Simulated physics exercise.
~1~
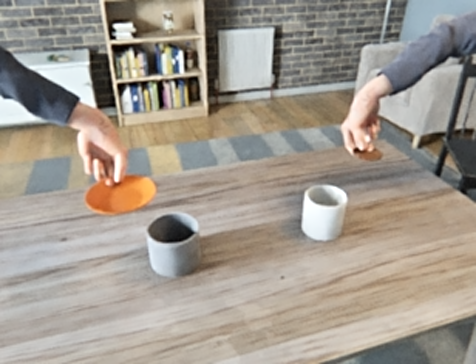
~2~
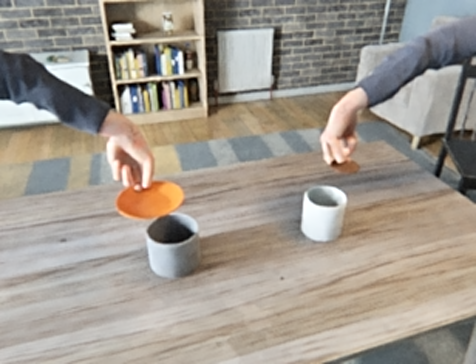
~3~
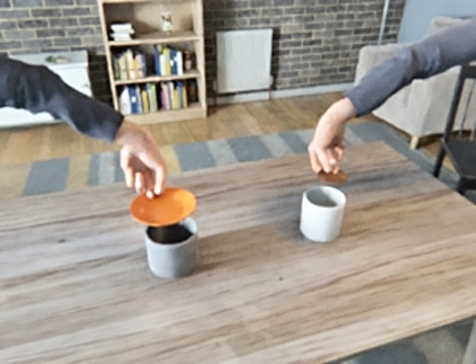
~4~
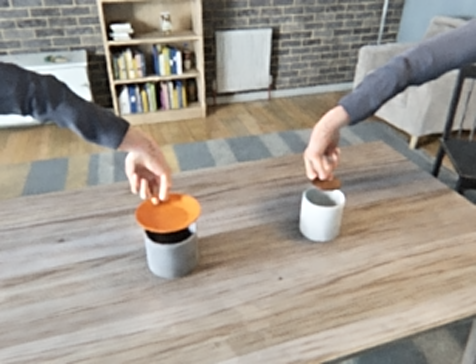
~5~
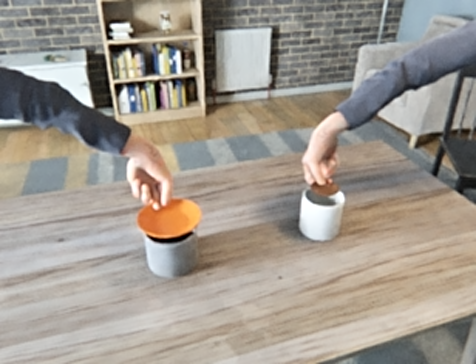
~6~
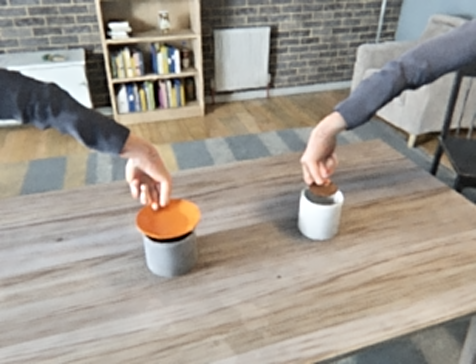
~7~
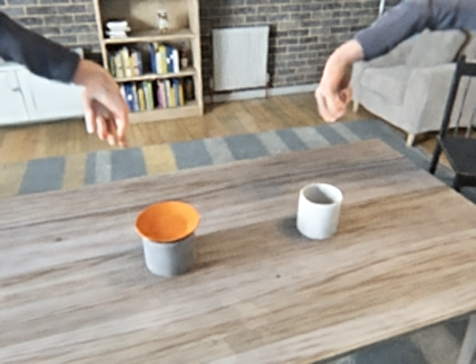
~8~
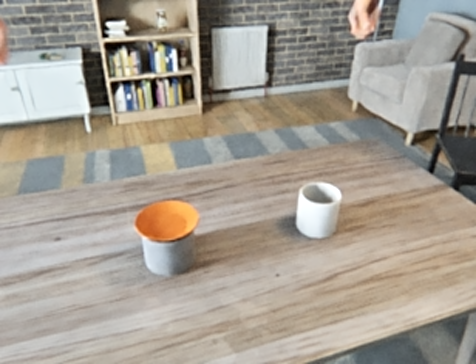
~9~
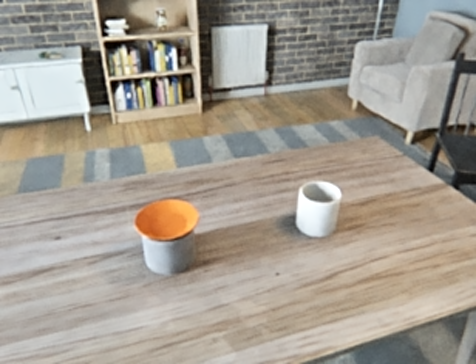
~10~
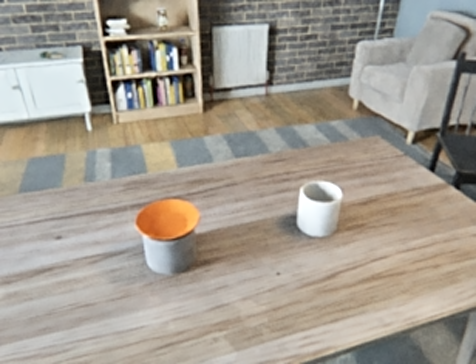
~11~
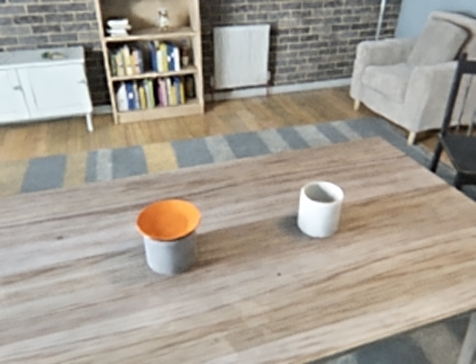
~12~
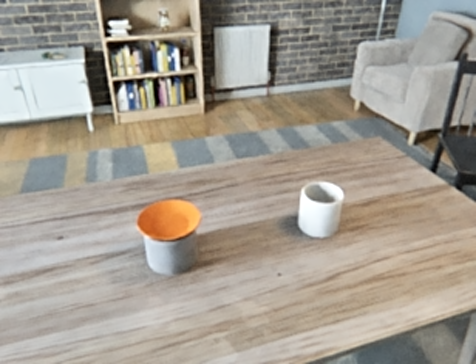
Two hands lowered an orange saucer onto a grey beaker at left and a small brown plate over a white cup at right, then let go and withdrew, leaving the saucer resting on the rim while the plate dropped inside the cup.
